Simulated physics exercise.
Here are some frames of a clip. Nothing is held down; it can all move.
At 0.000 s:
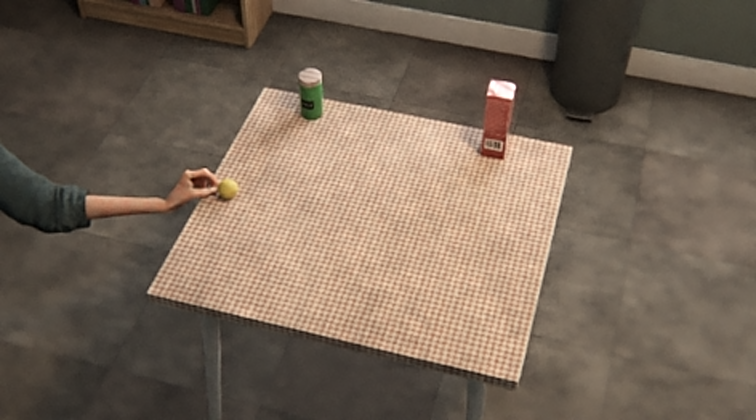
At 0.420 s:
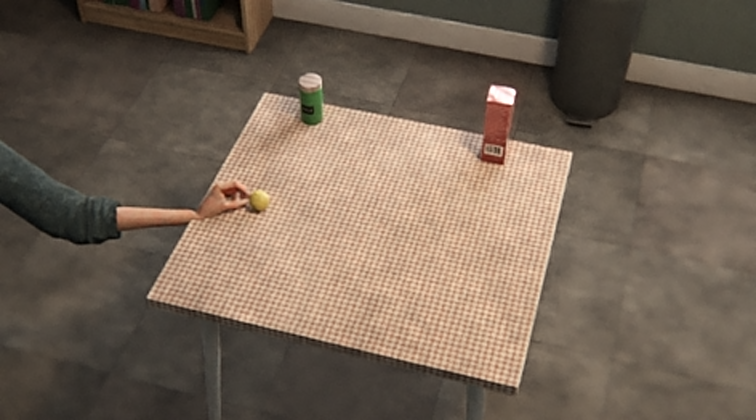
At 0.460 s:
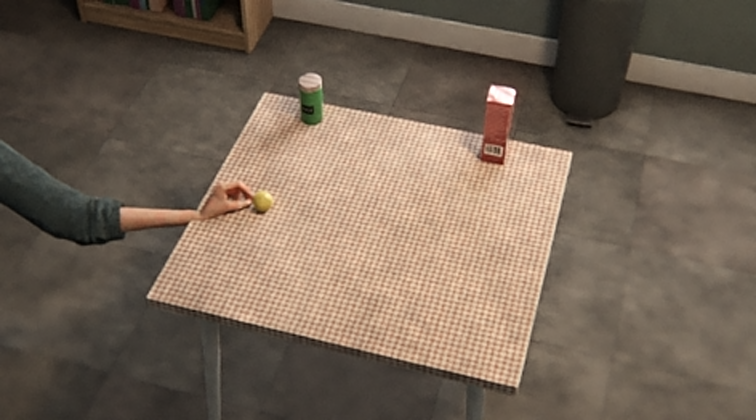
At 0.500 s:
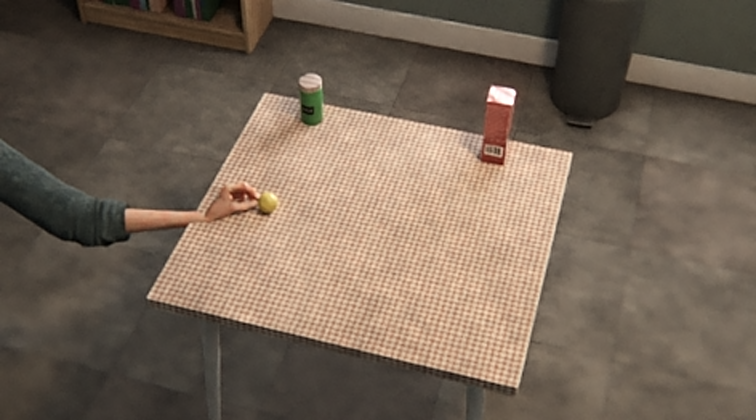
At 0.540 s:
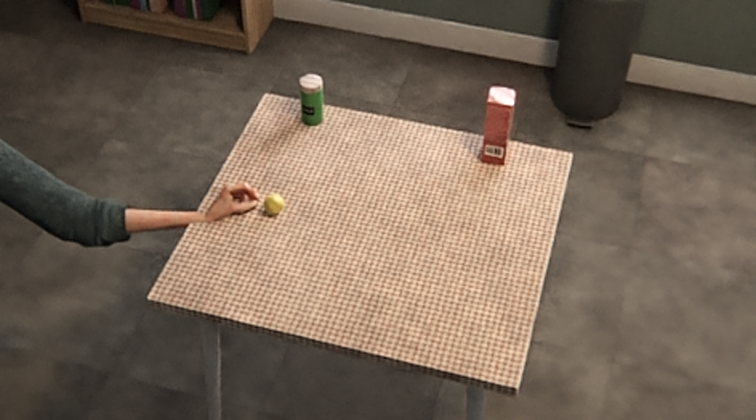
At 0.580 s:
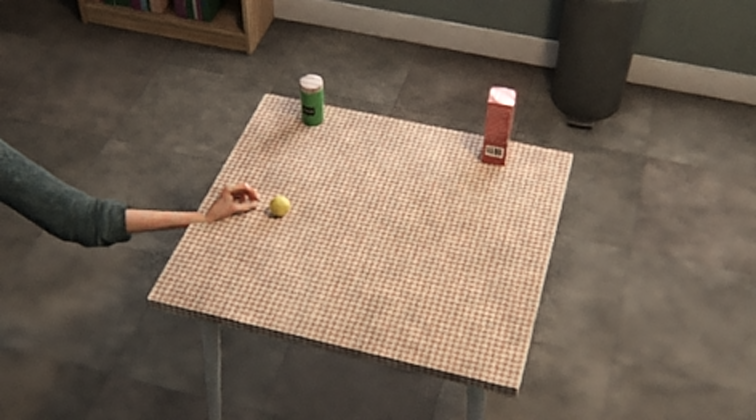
A hand in a dark green sleeve pushed a yellow lemon a short way right across a checked tabletop, then stayed back as the lemon rolled slightly farther, near a green container and red carton.
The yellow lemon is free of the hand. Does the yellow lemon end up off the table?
No.
After 0.78 s, yellow lemon rolled well along near (305, 211).
After 0.98 s, yellow lemon rolled well along near (325, 216).
After 1.38 s, yellow lemon rolled well along near (354, 222).
At rest (2.2 s), moved from the start, yellow lemon. Seen from the same camera at the end, yellow lemon near (365, 225).
